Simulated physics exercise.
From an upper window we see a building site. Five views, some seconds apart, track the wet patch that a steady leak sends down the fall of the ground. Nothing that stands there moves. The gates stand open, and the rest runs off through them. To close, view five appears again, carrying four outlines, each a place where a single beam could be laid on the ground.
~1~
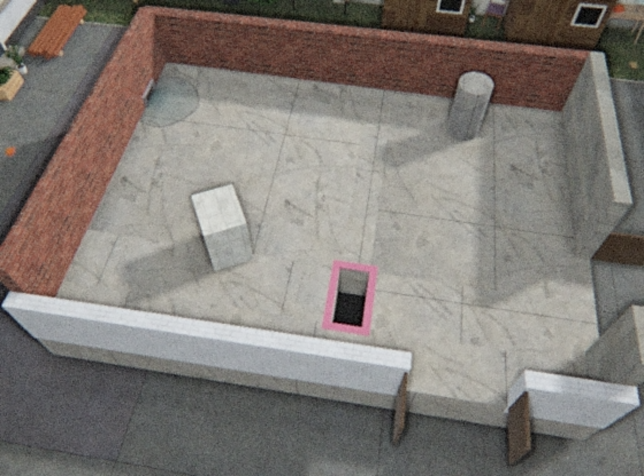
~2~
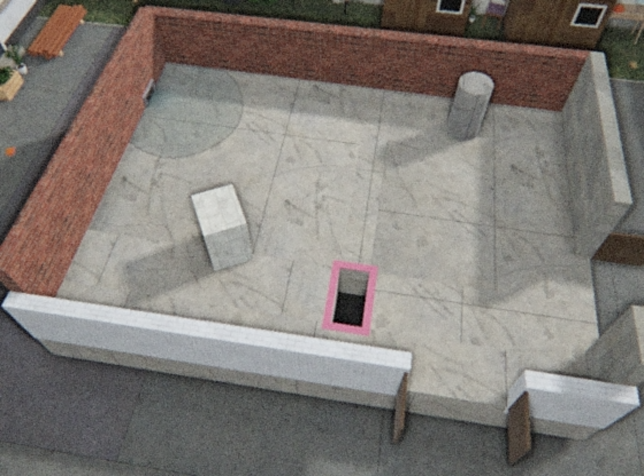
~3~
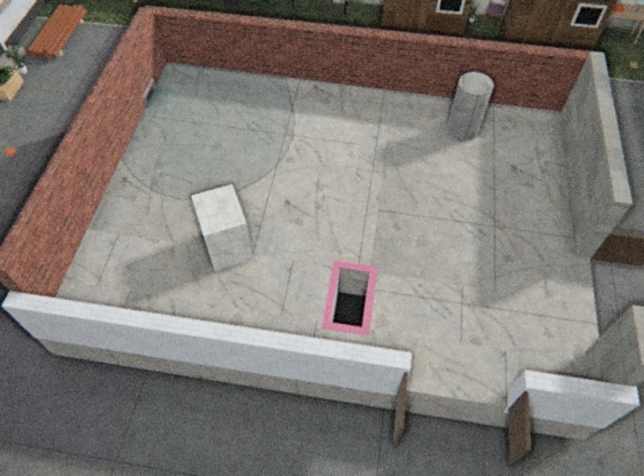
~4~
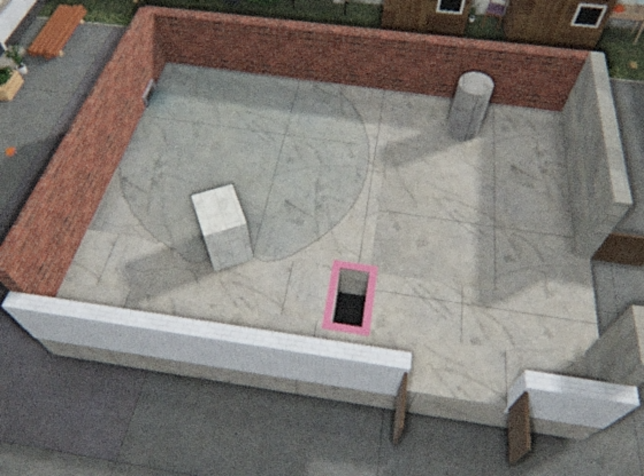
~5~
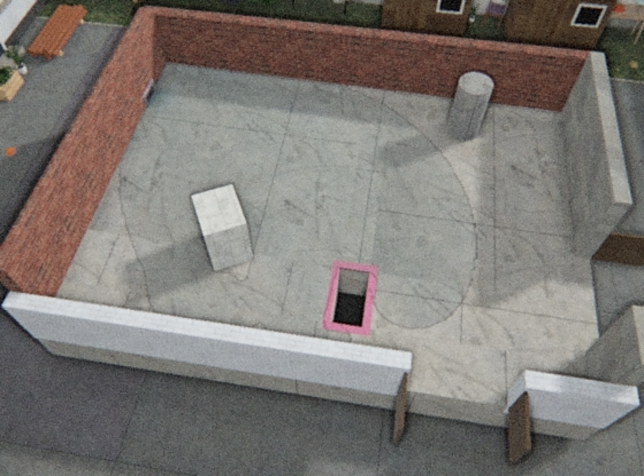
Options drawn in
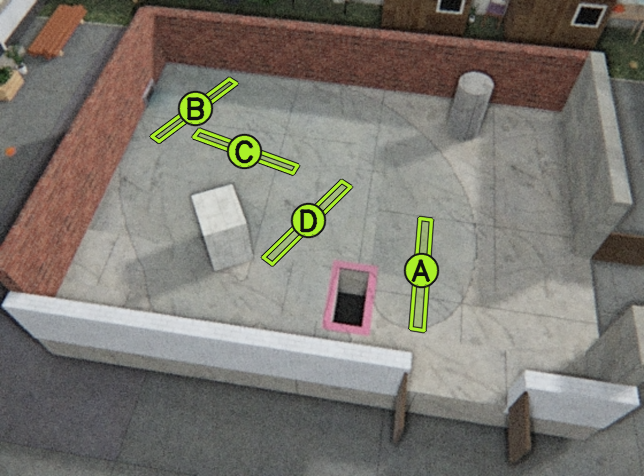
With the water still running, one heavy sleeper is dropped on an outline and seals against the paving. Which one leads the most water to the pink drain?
Go for A.
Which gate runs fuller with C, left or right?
The right gate.
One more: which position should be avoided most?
That is position D.
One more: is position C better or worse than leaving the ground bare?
Worse.
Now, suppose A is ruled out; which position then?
Position B.
In lime, A from (417, 329) to (425, 219); B from (155, 138) to (232, 81); C from (196, 133) to (295, 169); D from (267, 260) to (346, 184).
For position A, about 41 % of the stream goes into the pink drain, about 58 % out by the gates.
For position B, about 30 % of the stream goes into the pink drain, about 70 % out by the gates.
For position C, about 19 % of the stream goes into the pink drain, about 81 % out by the gates.
For position D, about 12 % of the stream goes into the pink drain, about 88 % out by the gates.
